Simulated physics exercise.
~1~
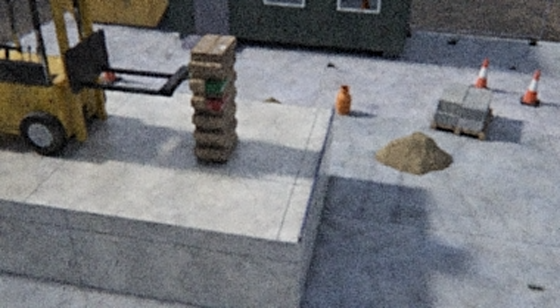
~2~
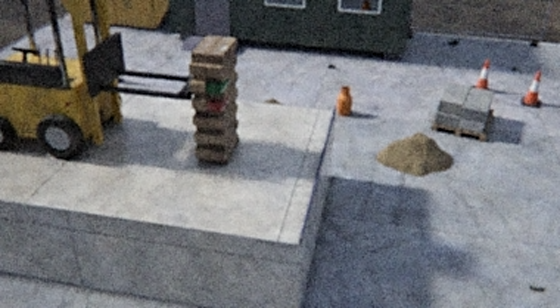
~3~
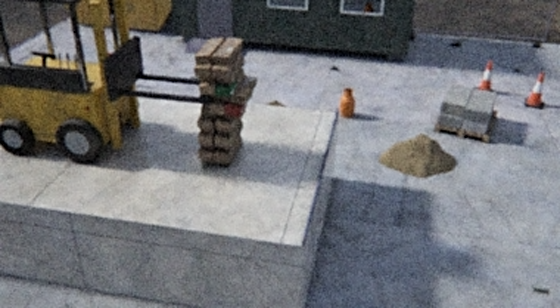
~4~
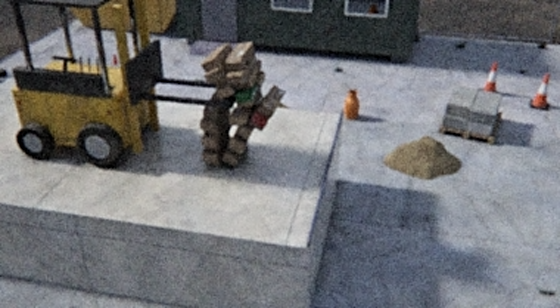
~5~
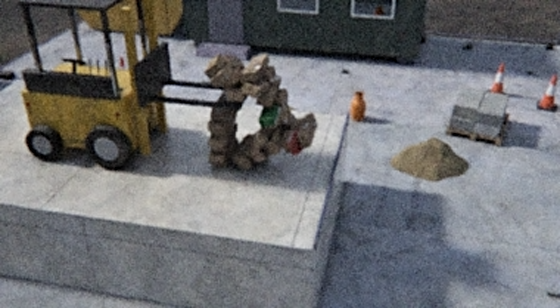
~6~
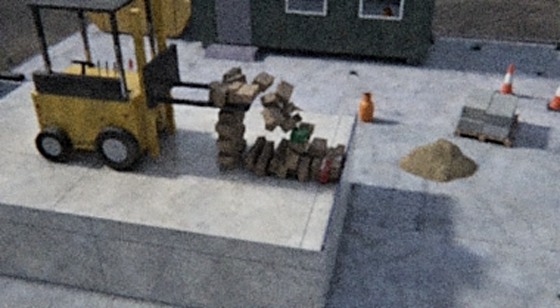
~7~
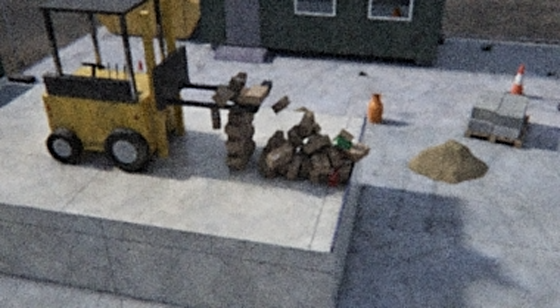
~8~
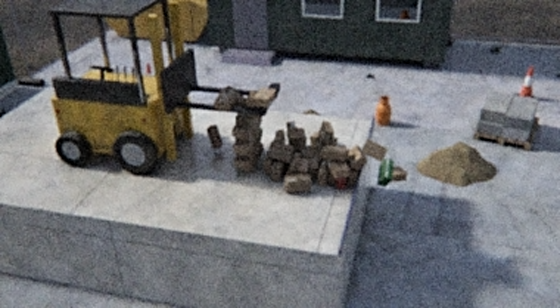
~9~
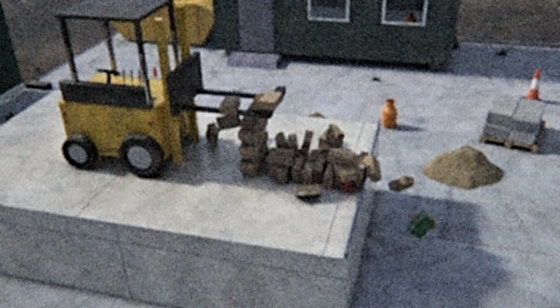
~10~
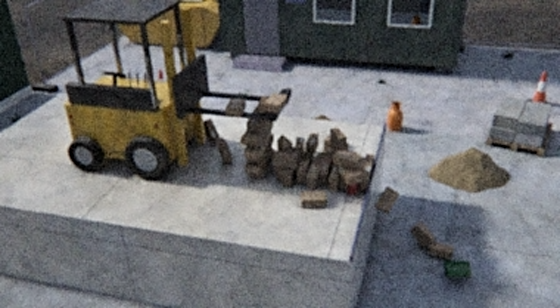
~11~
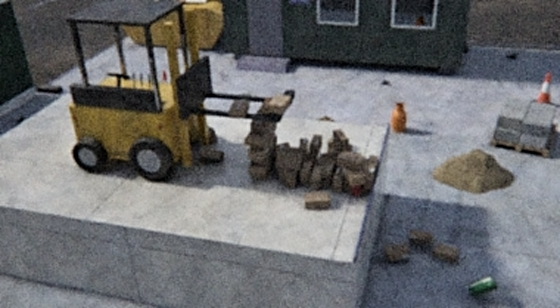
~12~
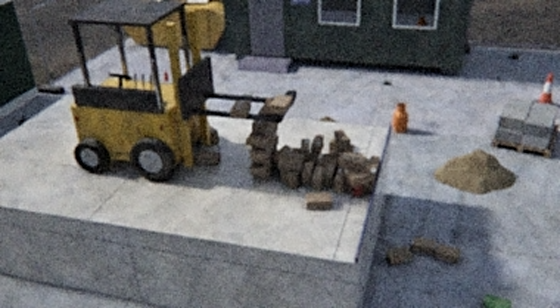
A yellow forklift at the left, seen from above on a raised concrete deck, drives right toward a tall stack of brown boxes marked by one green and one red piece. Beyond the deck's edge are an orange canister, a sand pile, grey blocks and traffic cones, with a dark green cabin behind. The forklift's beam pushes into the stack, which buckles and spills rightward. Most boxes heap up near the edge, the red one among them, while the green one tumbles over. It rolls away across the lower ground, leaving a few brown boxes below and a short pile standing beside the stopped forklift.
